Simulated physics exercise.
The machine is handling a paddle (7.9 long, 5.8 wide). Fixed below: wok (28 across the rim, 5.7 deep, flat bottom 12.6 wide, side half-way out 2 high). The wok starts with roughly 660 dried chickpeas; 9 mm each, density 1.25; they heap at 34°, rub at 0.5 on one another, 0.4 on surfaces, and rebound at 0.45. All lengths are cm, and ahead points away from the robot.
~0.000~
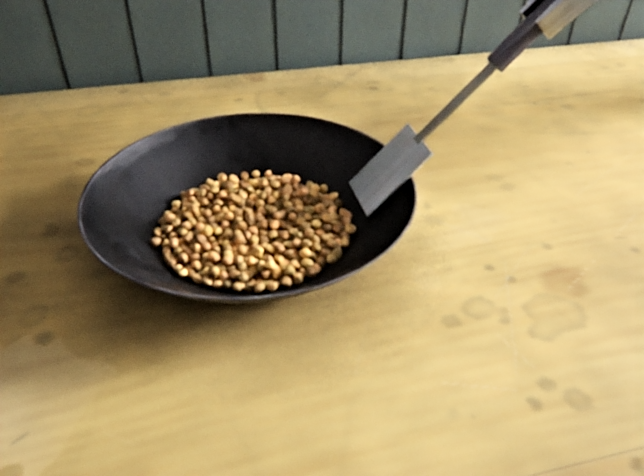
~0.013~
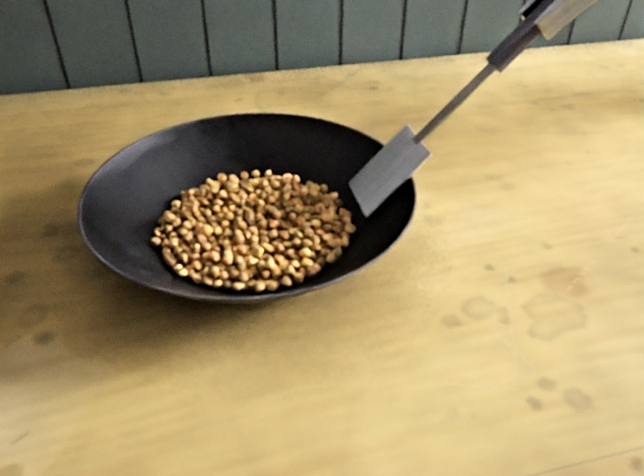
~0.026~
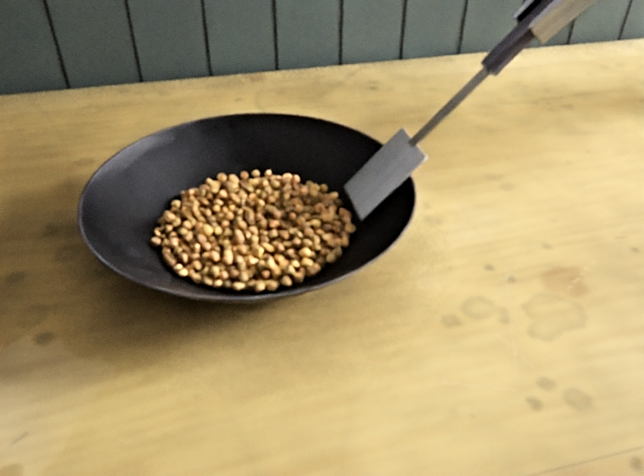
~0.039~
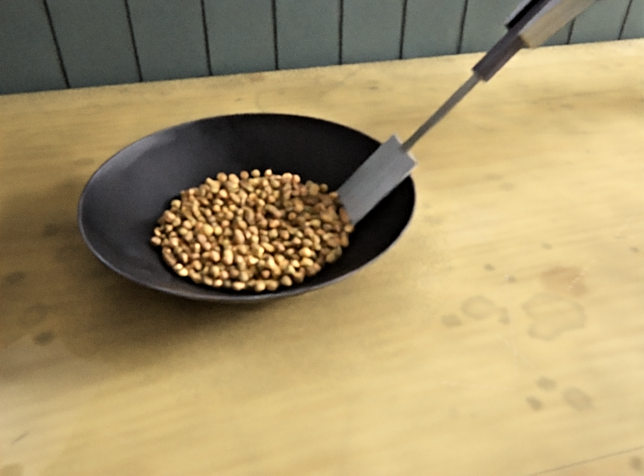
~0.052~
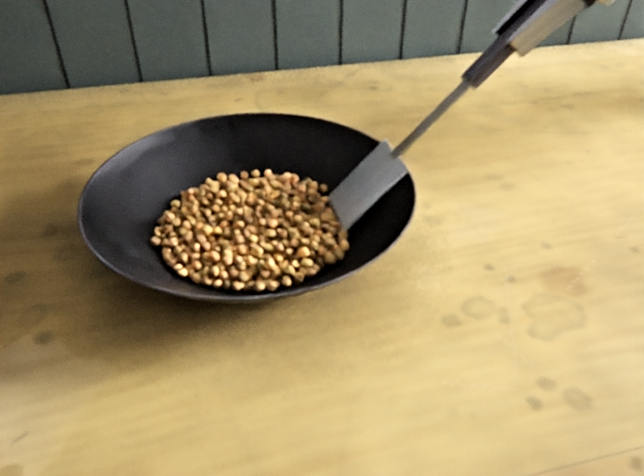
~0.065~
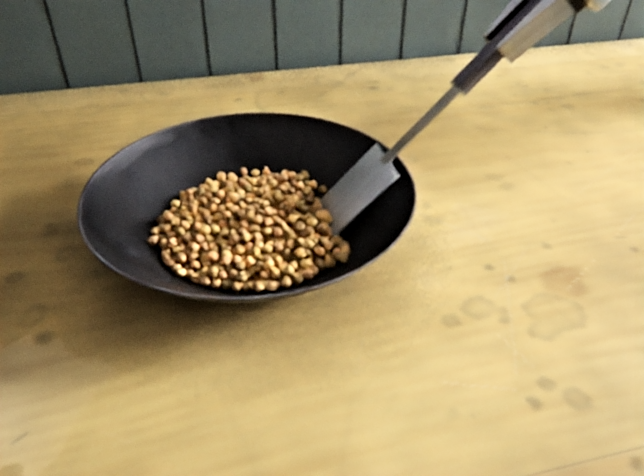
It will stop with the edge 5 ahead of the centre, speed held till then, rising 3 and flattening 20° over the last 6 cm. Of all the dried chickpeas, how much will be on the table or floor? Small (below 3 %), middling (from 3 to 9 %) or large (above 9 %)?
On the table or floor the share is small, below 3 %.
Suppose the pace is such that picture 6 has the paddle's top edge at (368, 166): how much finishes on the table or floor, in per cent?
About 0 per cent.
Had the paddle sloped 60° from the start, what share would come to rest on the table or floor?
In that case some 0 per cent.
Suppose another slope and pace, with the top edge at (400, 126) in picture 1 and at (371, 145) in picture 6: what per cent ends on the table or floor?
About 0 per cent.
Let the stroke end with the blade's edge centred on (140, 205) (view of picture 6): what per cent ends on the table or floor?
About 10 per cent.
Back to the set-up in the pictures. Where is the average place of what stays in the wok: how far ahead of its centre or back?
Roughly 3.0 cm ahead.
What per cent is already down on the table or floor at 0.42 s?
Some 0 per cent.
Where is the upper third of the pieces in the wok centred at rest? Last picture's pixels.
At about (181, 226).
By 0.13 s, sloping 46°, highest piece 5 above the table; 665 in the wok.
By 0.19 s, sloping 37°, highest piece 5 above the table; 665 in the wok.
By 0.42 s, sloping 26°, highest piece 4 above the table; 665 in the wok.
By 1.47 s, sloping 26°, highest piece 4 above the table; 665 in the wok.
Final count, 665 in the wok. That is 0 % on the table or floor.
